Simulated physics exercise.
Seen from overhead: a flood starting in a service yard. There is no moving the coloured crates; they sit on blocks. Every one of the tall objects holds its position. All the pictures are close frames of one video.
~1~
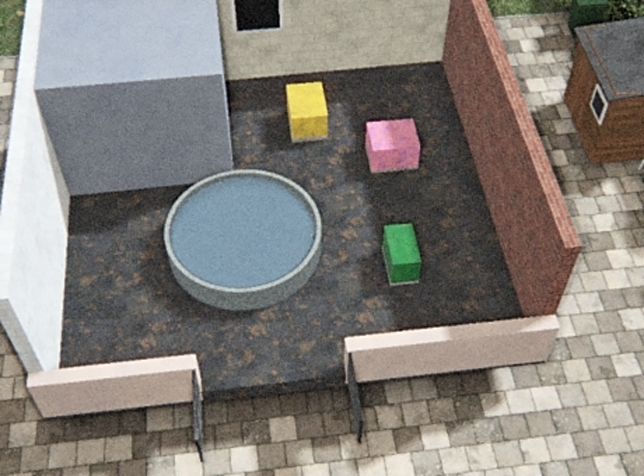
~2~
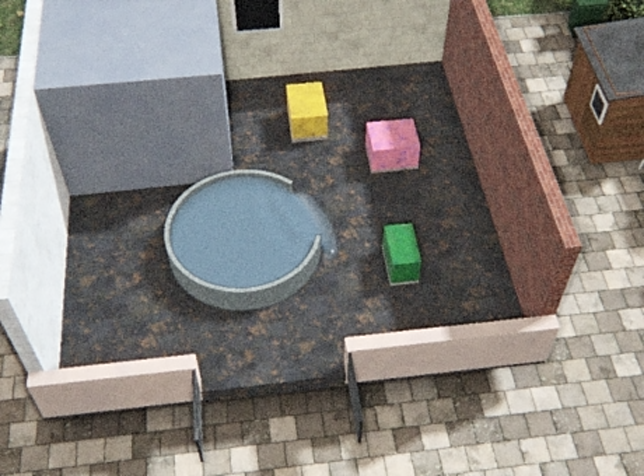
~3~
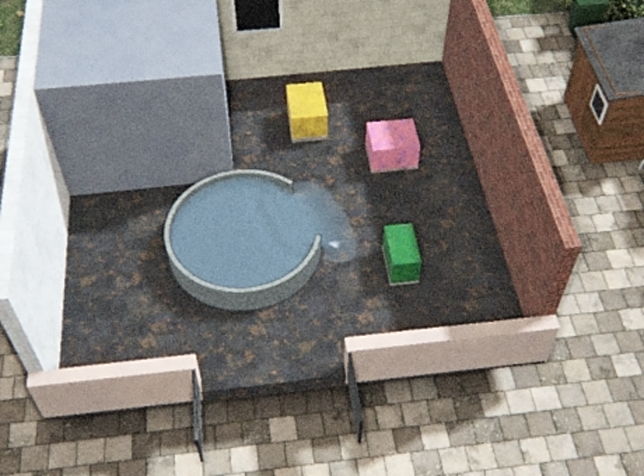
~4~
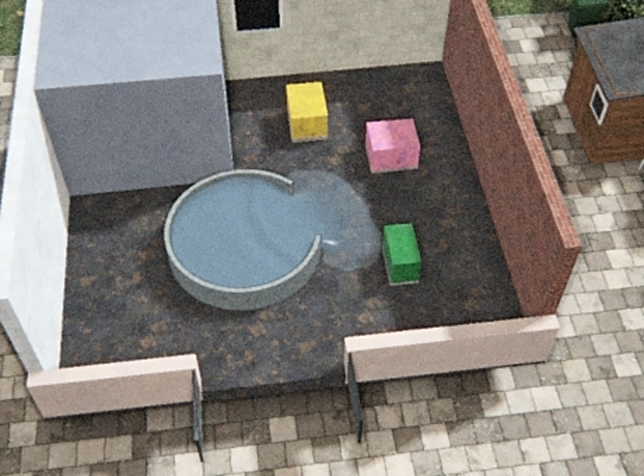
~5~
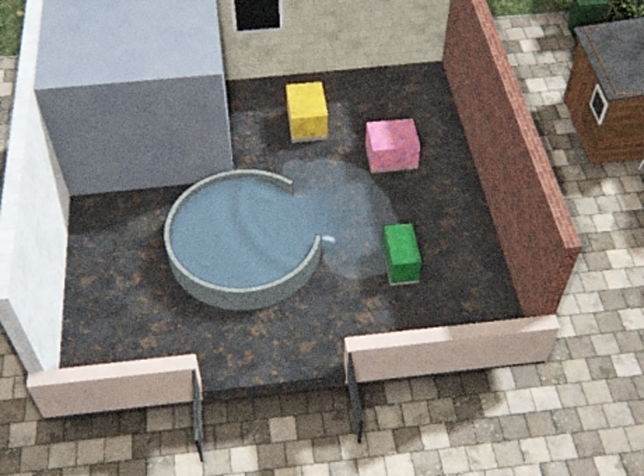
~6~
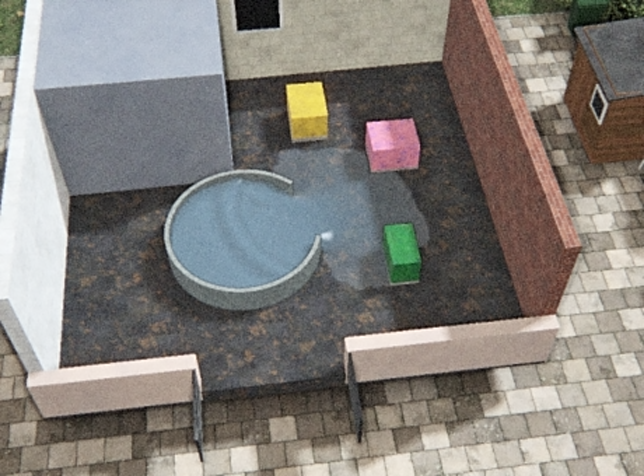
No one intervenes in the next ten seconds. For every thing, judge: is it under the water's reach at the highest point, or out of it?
The pink crate will be reached by the flood; the green crate will be reached by the flood; the yellow crate will be reached by the flood.
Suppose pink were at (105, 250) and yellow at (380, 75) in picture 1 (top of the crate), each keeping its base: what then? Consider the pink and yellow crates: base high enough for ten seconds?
The pink one stays untouched; the yellow one is drenched.
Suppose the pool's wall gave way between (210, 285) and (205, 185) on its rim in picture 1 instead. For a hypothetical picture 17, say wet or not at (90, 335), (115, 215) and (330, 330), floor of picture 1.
First: Reached by the flood. Second: Reached by the flood. Third: Spared by the leak.
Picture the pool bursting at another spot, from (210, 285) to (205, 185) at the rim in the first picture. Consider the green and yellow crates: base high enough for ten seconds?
Green crate is reached; yellow crate is not reached.
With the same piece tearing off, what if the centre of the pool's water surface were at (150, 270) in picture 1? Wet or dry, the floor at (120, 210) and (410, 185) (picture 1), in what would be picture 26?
Note: Point one missed by the flow; point two reached by the flow.
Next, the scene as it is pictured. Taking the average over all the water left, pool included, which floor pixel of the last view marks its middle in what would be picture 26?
My pick is pixel (332, 215).
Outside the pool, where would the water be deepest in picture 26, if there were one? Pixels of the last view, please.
That would be (475, 177).
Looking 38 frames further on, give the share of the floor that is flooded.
About 65 per cent.
A moment on, water covers 20 % of the floor; the pink crate water round its plinth, the green crate water round its plinth, the yellow crate water round its plinth.
Next, water covers 30 % of the floor; the pink crate water round its plinth, the green crate water round its plinth, the yellow crate water round its plinth.
Then, water covers 50 % of the floor; the pink crate water round its plinth, the green crate water round its plinth, the yellow crate water round its plinth.
Later, water covers 65 % of the floor; the pink crate water round its plinth, the green crate water round its plinth, the yellow crate water round its plinth.
In the end, water covers 90 % of the floor; the pink crate was topped, the green crate was topped, the yellow crate was topped.
